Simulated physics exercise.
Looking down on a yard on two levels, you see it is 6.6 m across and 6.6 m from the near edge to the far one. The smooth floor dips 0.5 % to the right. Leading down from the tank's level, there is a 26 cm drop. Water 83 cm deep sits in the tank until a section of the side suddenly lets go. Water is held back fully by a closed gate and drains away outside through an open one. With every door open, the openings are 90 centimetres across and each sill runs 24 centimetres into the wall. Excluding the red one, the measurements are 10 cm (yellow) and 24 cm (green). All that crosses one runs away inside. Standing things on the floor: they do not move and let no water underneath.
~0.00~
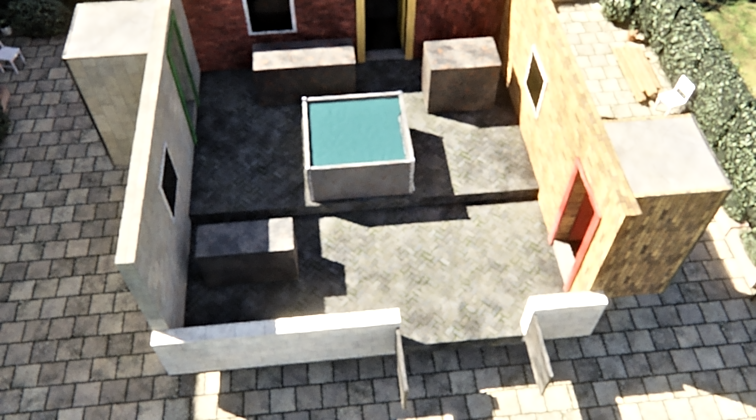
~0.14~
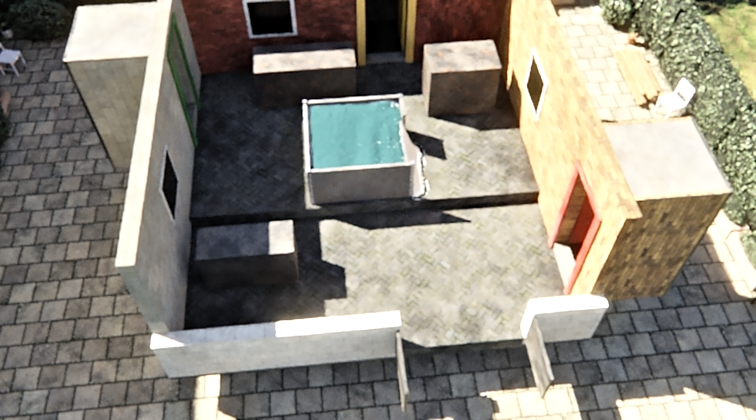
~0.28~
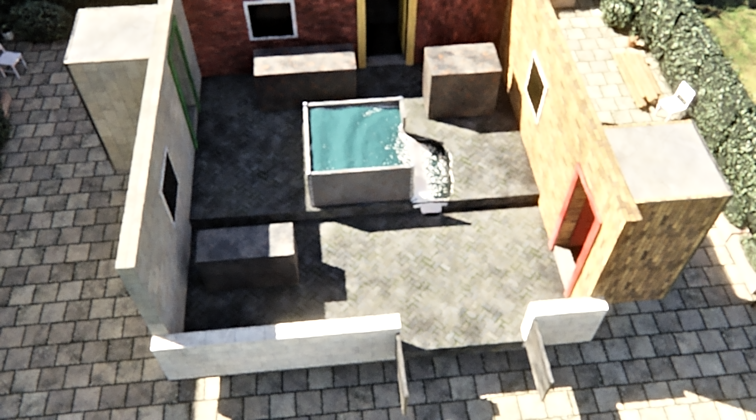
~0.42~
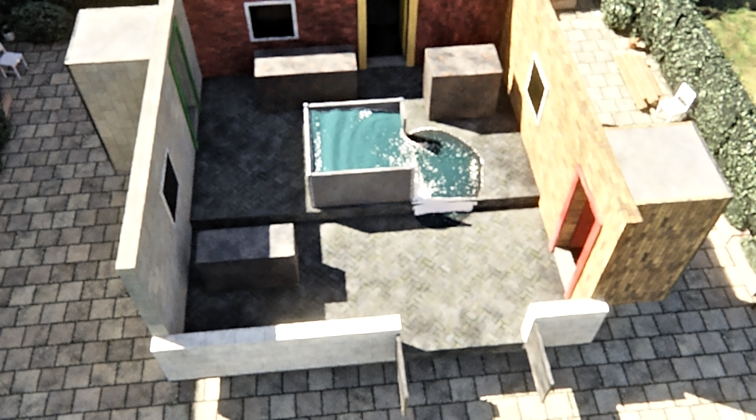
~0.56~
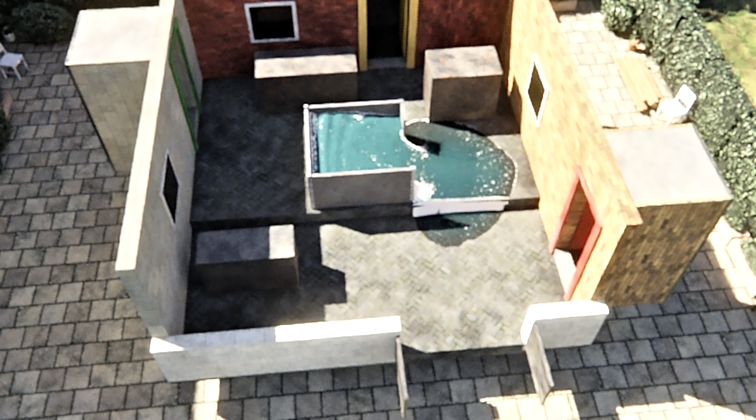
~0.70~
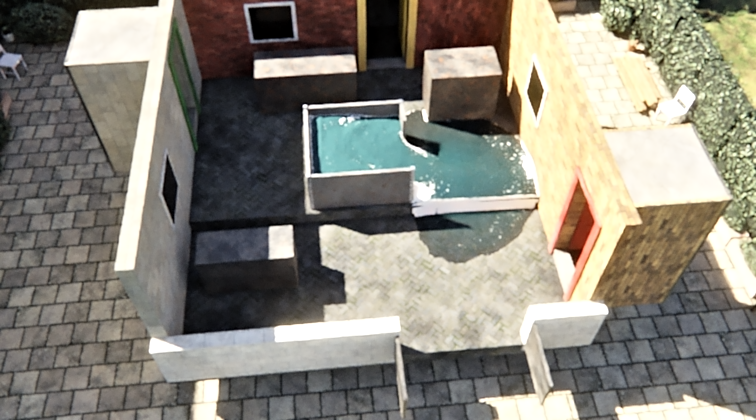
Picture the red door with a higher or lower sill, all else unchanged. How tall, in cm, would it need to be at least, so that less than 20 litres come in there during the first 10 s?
It would need to be roughly 18 cm tall.
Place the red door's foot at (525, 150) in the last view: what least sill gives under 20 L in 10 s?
34 cm.
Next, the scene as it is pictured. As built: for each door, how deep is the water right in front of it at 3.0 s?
Before yellow it's 5 cm, before green 0 cm, before red 15 cm.
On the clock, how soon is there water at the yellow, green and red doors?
Arrival times - yellow: 2.4 s; green: 6.0 s; red: 1.1 s.
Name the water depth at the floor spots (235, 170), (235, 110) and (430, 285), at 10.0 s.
Close to 3, 4 and 3 cm, one after the other.
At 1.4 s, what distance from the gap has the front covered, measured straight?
I make it some 3.8 m.
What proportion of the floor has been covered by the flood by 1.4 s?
Around 25 per cent of the floor.
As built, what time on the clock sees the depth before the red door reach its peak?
Roughly at 1.8 s.
After 1.4 s water covers 25 % of the floor, deepest (45 cm) near (527, 173); 17 cm at the red door, 0 litres in over its 17 cm sill.
After 3.0 s water covers 40 % of the floor, deepest (38 cm) near (566, 317); 15 cm at the red door, 8 litres in over its 17 cm sill.
After 10.0 s water covers 95 % of the floor, deepest (11 cm) near (192, 235); 8 cm at the red door, 25 litres in over its 17 cm sill.
At the red door as built, the water arrived by 1.2 s and peaked near 23 cm at 1.8 s.
Run again over the same 10 s with other heights there, 47 litres in over 14.5 cm, 11 litres over 20 cm. The limit of 20 litres is kept from about 18 cm up.
